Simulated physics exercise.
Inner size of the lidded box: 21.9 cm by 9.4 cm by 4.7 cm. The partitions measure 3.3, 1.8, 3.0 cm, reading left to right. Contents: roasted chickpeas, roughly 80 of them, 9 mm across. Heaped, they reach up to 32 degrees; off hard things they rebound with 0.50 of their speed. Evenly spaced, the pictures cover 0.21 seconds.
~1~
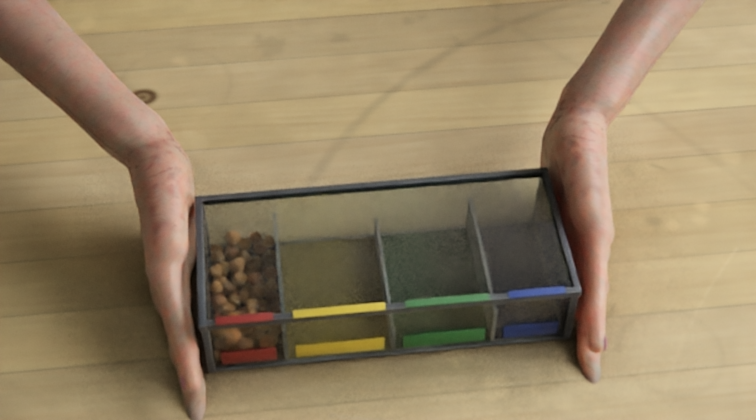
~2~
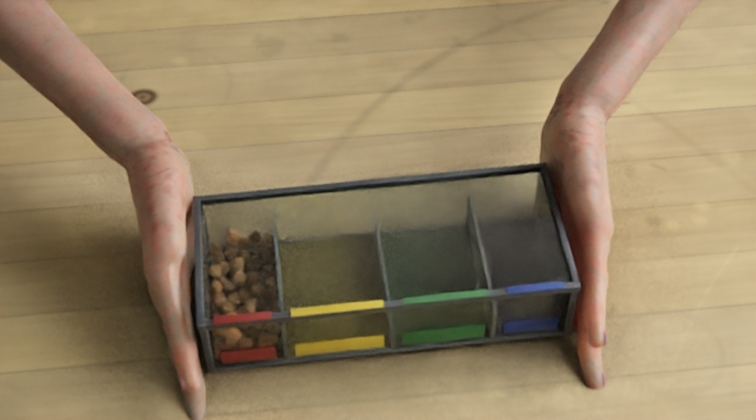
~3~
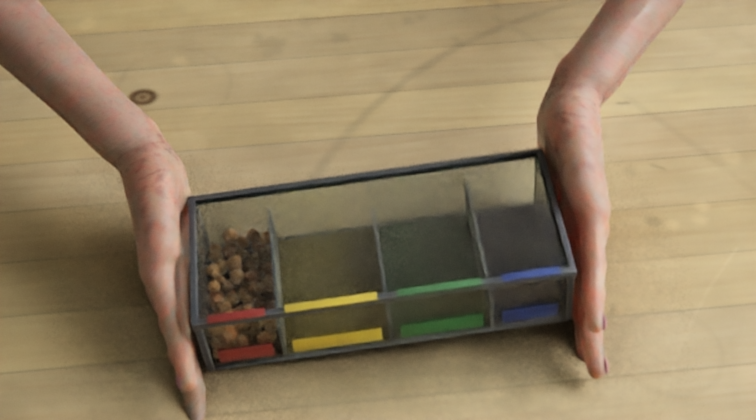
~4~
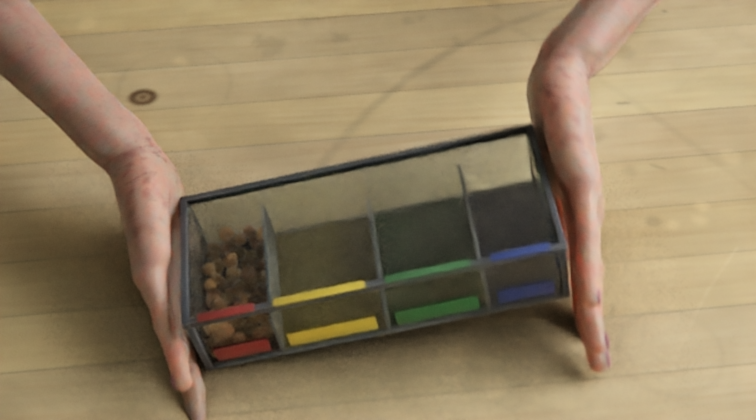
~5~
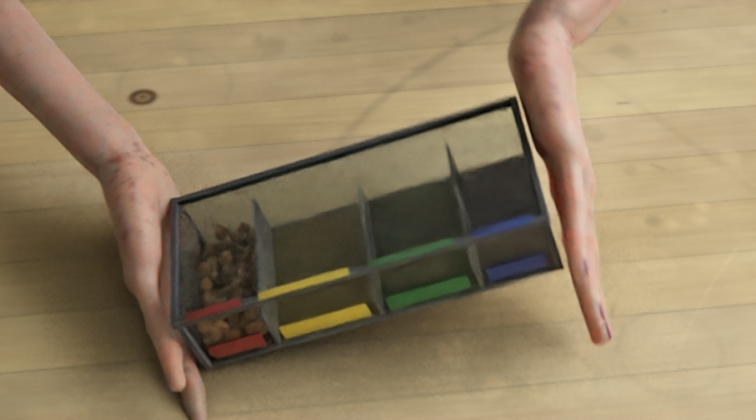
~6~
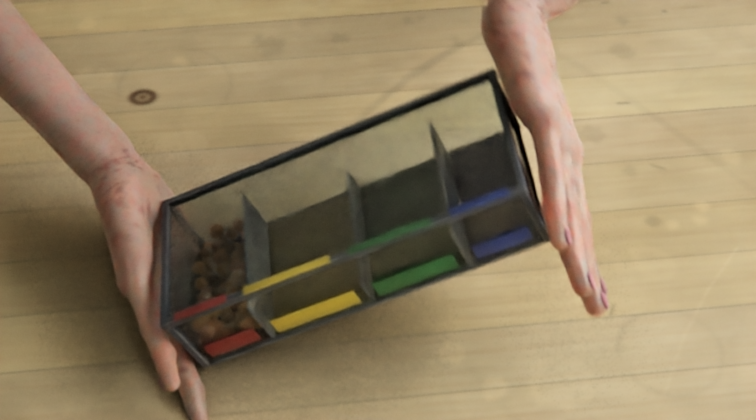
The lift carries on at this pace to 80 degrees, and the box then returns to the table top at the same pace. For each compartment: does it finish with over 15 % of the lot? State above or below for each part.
Red compartment: Above. Blue compartment: Below. Green compartment: Below. Yellow compartment: Below.
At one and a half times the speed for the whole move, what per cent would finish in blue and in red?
I'd expect blue at 0 percent and red at 100 percent.
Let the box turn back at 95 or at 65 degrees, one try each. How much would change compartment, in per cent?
Close to 0 in a hundred first, and 0 in a hundred second.
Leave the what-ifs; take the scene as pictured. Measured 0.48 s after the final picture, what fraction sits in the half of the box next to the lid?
I'd put it at some 10 percent.
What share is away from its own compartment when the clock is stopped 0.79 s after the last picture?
Estimate: Roughly 0 in a hundred.
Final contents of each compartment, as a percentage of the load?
Red: 100%; blue: 0%; green: 0%; yellow: 0%.
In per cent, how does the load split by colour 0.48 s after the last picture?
It splits as red 100, blue 0, green 0 and yellow 0 percent.
Then, 0.48 s after the last picture, tilt 78 degrees; red 100 %.
Then, 0.79 s after the last picture, tilt 32 degrees; red 100 %.
Then, 1.21 s after the last picture, tilt 0 degrees; red 100 %.
In the end, red 100 %, blue 0 %, green 0 %, yellow 0 %.
